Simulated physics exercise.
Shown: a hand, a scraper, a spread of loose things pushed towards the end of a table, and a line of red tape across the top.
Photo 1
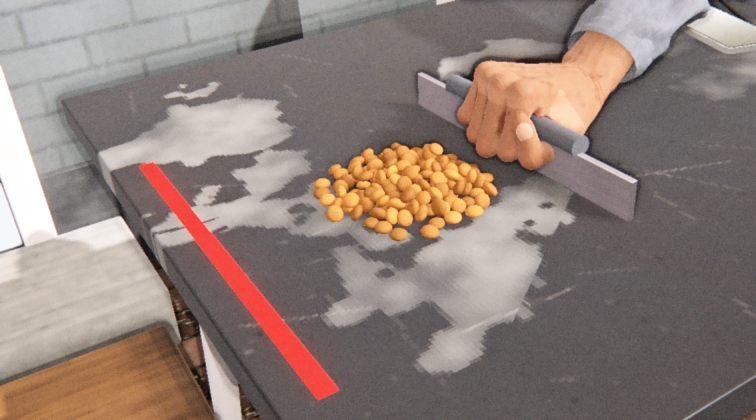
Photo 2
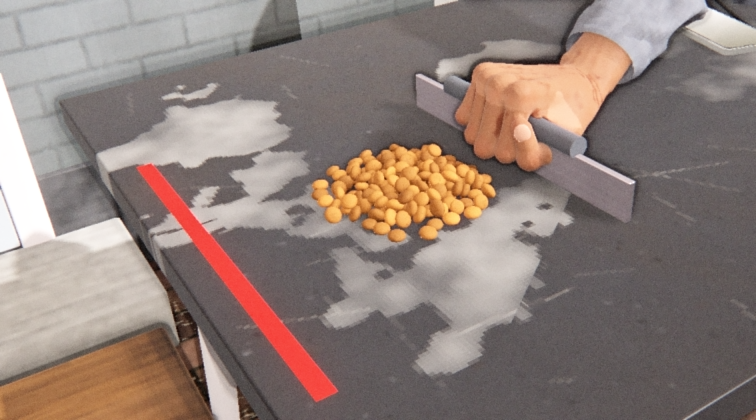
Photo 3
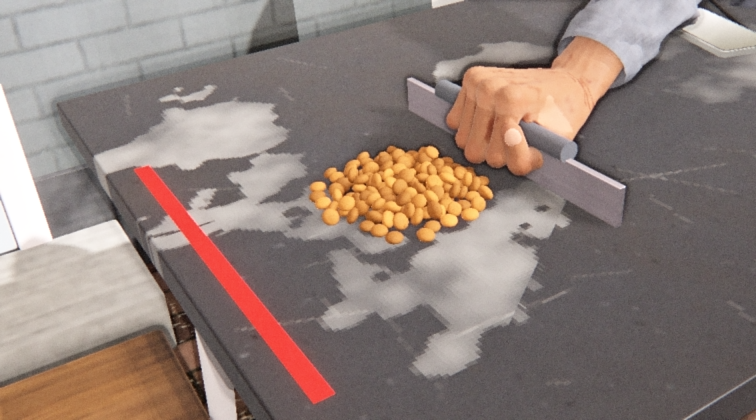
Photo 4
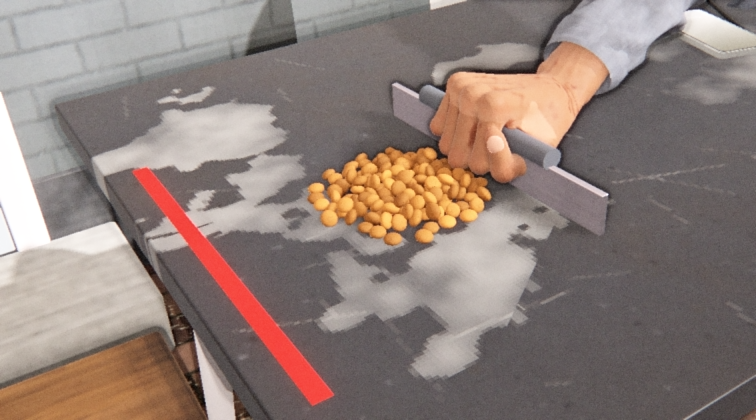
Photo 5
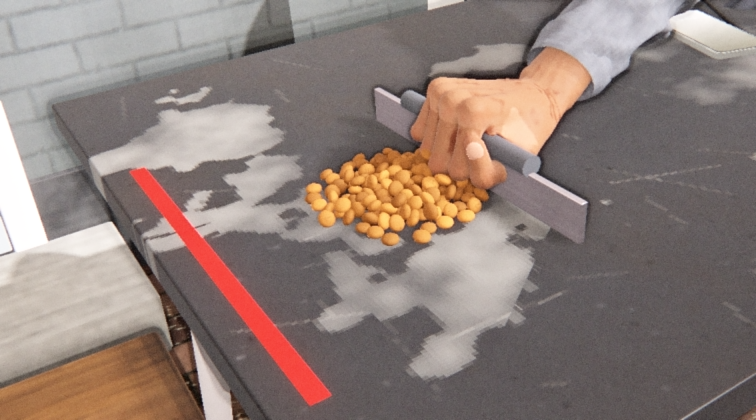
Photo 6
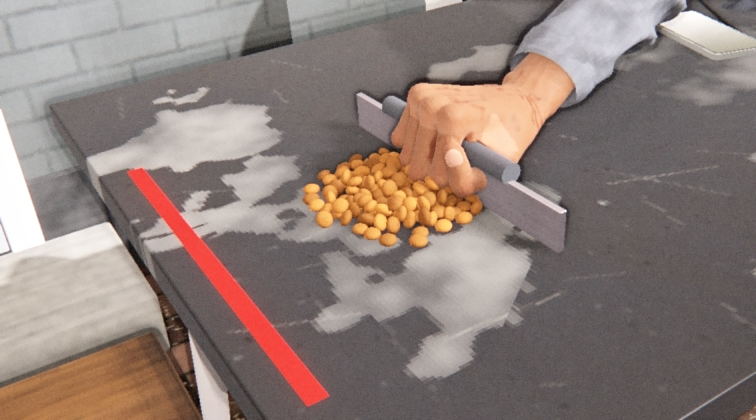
A hand slides a scraper left across a dark table against a heap of orange-brown bits.
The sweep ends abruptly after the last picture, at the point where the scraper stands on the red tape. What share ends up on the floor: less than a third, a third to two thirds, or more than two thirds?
More than two thirds.
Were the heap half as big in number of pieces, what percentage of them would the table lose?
It would be roughly 70 percent.
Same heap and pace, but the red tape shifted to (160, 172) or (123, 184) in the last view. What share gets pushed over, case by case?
Roughly 50 per cent, and 100 per cent.
Soon, scraper still moving, near (324, 184); heap all on the table, its front near (226, 261).
A while on, scraper stopped at the red tape; heap about two thirds over the edge.
Towards the end, scraper stopped at the red tape; heap most over the edge.
Finally, scraper stopped at the red tape; heap most over the edge.
